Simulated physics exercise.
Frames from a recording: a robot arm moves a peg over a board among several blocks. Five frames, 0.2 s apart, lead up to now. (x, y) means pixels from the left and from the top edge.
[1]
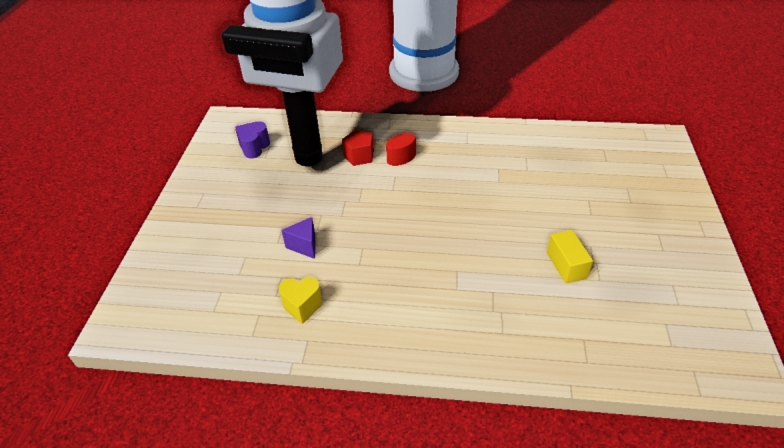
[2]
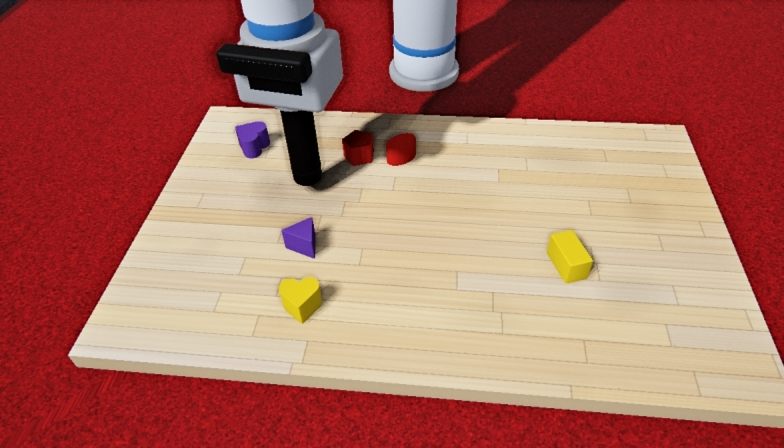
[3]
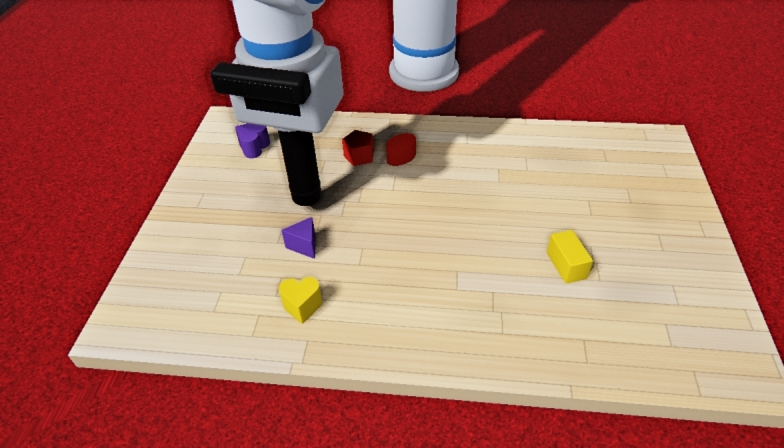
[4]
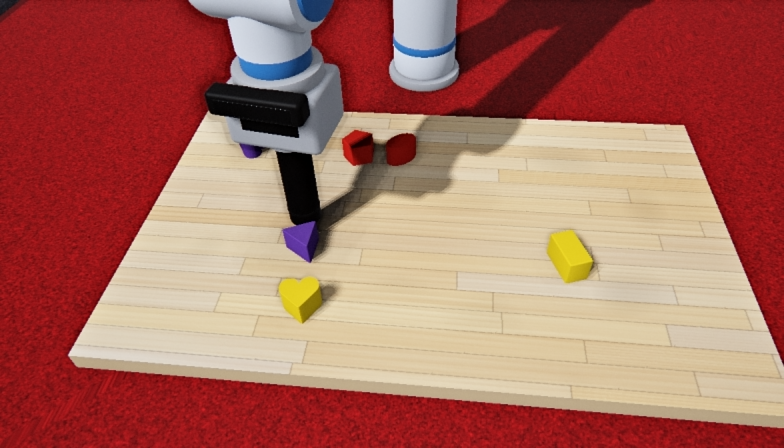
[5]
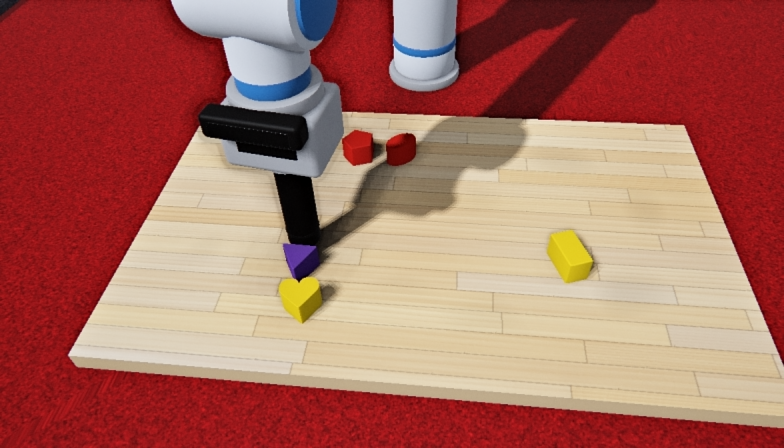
On a pale wooden board over a red surface, a robot arm holds a black peg near scattered purple, red and yellow blocks. The peg moves steadily toward the viewer until it meets the purple triangular piece, then pushes it nearer the yellow heart-shaped block, while the other blocks stay put.
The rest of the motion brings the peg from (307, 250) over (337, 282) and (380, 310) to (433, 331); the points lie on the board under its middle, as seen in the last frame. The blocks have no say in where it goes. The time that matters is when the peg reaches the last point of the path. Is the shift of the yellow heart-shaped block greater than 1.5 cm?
No, that is not how it ends up.
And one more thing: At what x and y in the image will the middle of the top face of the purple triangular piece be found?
It is at (300, 269).
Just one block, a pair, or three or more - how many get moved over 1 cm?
It shifts a single block.
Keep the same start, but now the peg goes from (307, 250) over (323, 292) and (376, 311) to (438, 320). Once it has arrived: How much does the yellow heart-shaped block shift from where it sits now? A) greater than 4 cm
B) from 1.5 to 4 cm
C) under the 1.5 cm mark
Option B.
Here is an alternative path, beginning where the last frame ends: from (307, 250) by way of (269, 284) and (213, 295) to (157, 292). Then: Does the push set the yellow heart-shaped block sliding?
Yes, that is how it ends up.
What follows on the original path. One third of the way, peg at (336, 270); purple triangular piece at (300, 269), turned 45° clockwise.
Two thirds of the way, peg at (380, 298); purple triangular piece at (300, 269), turned 45° clockwise.
At the end, peg at (434, 319); purple triangular piece at (300, 269), turned 45° clockwise; yellow heart-shaped block not moved.
